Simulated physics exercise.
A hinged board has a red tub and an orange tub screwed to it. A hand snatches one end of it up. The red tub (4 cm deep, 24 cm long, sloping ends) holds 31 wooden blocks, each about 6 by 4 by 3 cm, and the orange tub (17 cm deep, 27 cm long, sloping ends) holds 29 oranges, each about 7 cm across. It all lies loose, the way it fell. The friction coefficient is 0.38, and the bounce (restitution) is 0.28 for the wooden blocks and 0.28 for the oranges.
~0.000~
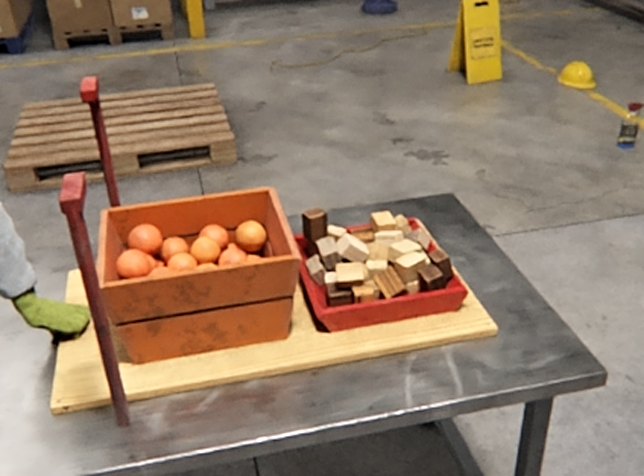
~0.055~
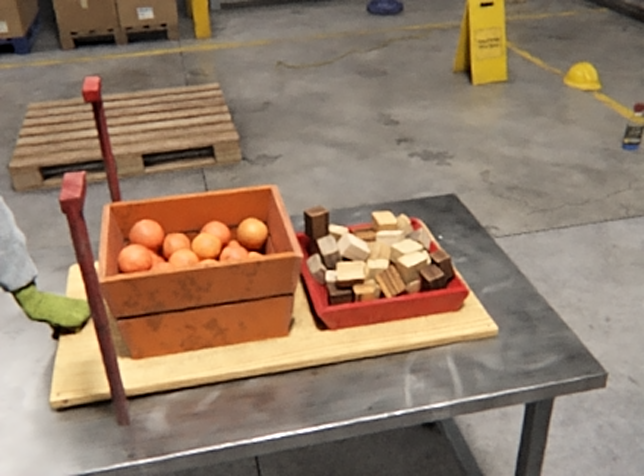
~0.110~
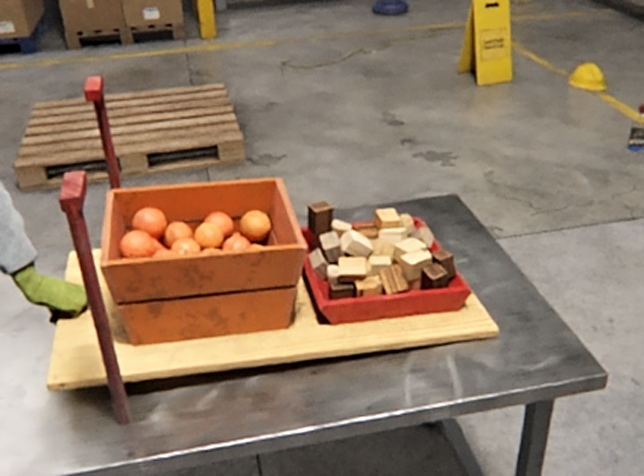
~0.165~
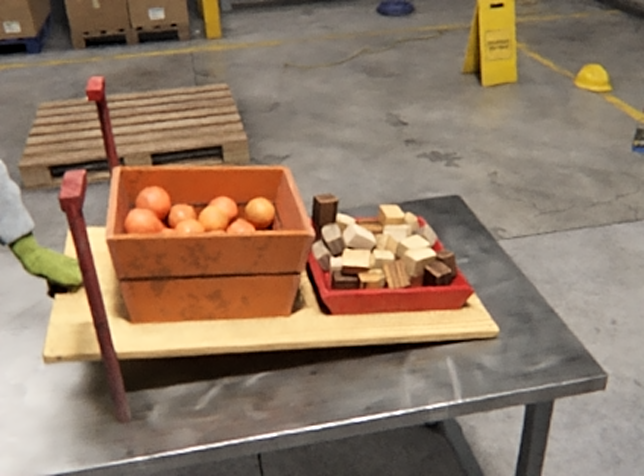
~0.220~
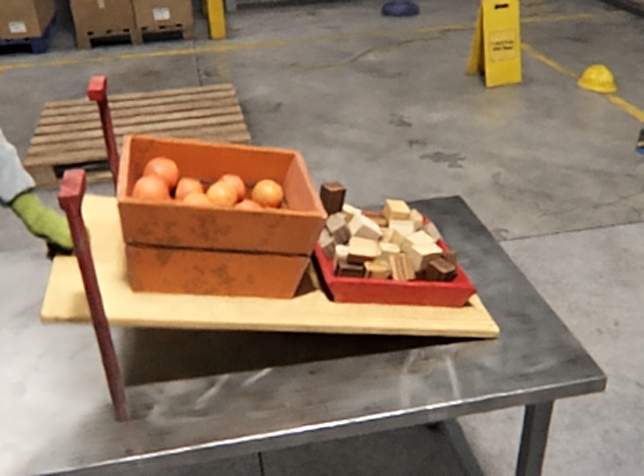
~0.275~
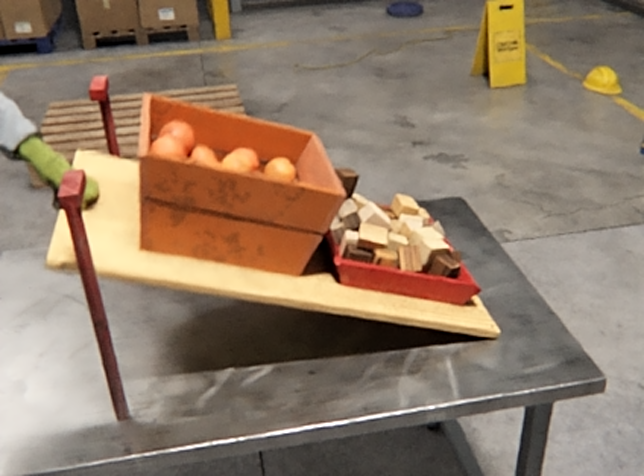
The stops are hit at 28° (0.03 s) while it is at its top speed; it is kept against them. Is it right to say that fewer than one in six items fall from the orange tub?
Wrong, more than one in six fall.
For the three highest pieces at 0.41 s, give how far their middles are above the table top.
Close to 52 cm up.
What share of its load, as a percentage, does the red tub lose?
About 25 percent for the red tub.
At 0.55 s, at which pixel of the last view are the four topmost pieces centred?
(327, 66).
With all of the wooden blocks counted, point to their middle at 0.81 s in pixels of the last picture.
The middle is around (430, 236).
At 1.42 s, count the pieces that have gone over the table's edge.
The number is close to 14.
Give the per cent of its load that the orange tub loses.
That comes to around 40 per cent.
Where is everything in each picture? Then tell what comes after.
In the first picture (we follow the rim corner now nearest the camera; the camera moves round a little), orange tub at (103, 285); red tub at (322, 312); tilt 0°; nothing out yet.
In the second picture, orange tub at (104, 279); red tub at (323, 310); tilt 1°.
In the third picture, orange tub at (107, 263); red tub at (324, 303); tilt 3°.
In the fourth picture, orange tub at (113, 236); red tub at (327, 293); tilt 7°.
In the fifth picture, orange tub at (125, 199); red tub at (333, 279); tilt 13°.
In the sixth picture, orange tub at (147, 152); red tub at (342, 261); tilt 20°; nothing out yet.
After 0.31 s, it hits the stops.
After 0.41 s, tilt 28°; 0 of 31 out of the red tub and 0 of 29 out of the orange tub.
After 0.55 s, tilt 28°; 1 of 31 out of the red tub and 1 of 29 out of the orange tub.
After 0.81 s, tilt 28°; 5 of 31 out of the red tub and 12 of 29 out of the orange tub.
Outcome (at 1.42 s), 8 of 31 out of the red tub and 12 of 29 out of the orange tub. Asked share, 12 of 29, 41 per cent.
